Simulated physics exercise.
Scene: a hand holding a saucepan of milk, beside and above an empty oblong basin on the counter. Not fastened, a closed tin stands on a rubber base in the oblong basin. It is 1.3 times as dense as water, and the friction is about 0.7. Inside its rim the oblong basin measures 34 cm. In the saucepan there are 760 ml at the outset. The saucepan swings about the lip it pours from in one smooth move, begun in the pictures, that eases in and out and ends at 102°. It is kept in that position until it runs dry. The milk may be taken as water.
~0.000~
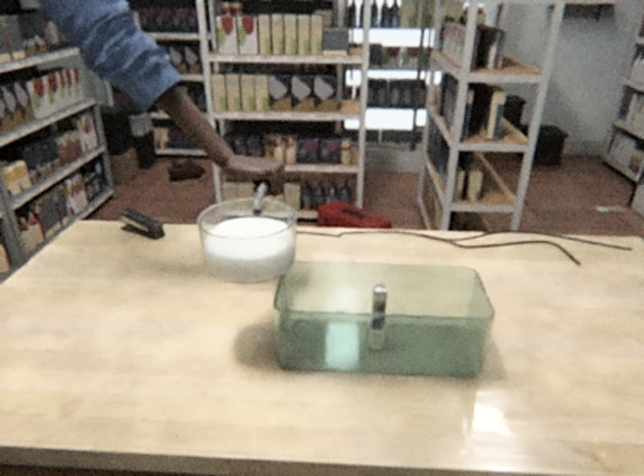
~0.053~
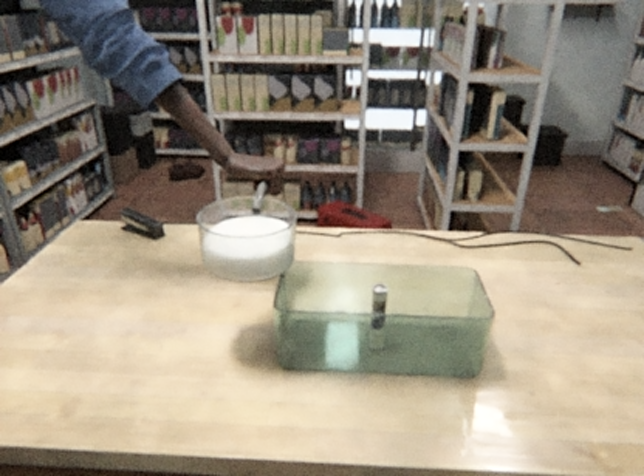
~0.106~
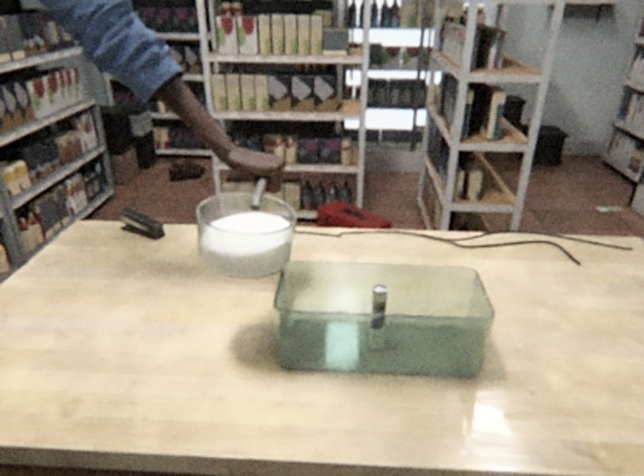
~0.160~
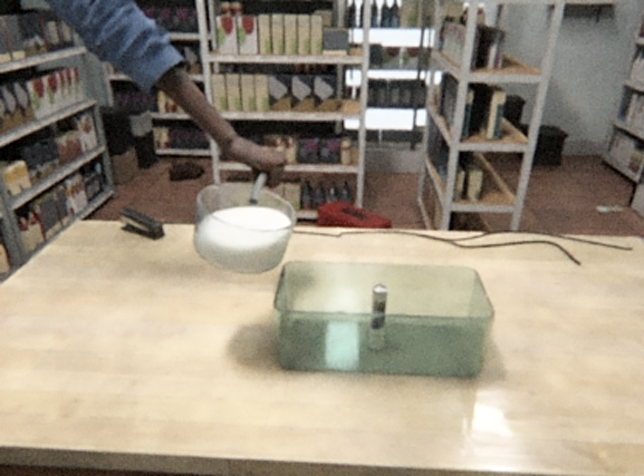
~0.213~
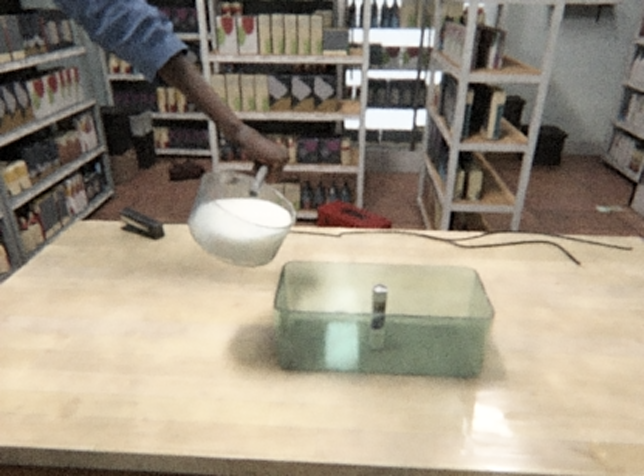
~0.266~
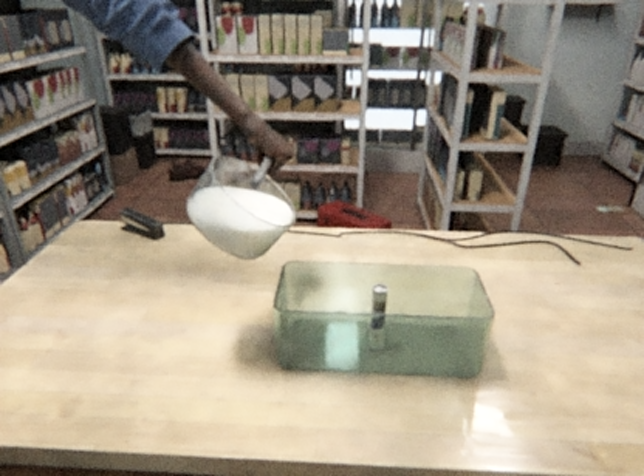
In a room lined with stocked shelves, a hand grips a clear saucepan of white liquid behind a greenish oblong basin holding a small upright tin, then steadily tilts the pan toward the basin, its far side rising.
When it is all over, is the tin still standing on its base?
No, it fails to stay erect.
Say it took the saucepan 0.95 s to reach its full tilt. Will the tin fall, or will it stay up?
In that case the tin overturns.
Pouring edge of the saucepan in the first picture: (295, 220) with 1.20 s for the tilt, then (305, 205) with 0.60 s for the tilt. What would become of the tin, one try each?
Try 1: Tipped over; try 2: Tipped over.
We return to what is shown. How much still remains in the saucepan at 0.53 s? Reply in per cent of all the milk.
Roughly 44 per cent.
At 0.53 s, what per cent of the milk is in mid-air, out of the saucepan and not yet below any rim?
My guess is roughly 52 %.
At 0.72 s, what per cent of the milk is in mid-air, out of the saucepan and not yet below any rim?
Near 16 in a hundred.
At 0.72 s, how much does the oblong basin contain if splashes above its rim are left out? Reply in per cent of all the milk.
76 per cent or thereabouts.
By 0.53 s the tilt is 94° and 45 per cent is still to pour; the tin stands where it began.
By 0.72 s the tilt is 102° and 7 per cent is still to pour; the tin leans 20°.
By 0.92 s the tilt is 102° and 1 per cent is still to pour; the tin lies on its side.
By 1.14 s the tilt is 102° and 0 per cent is still to pour; the tin lies on its side.
At rest the tin lies on its side.
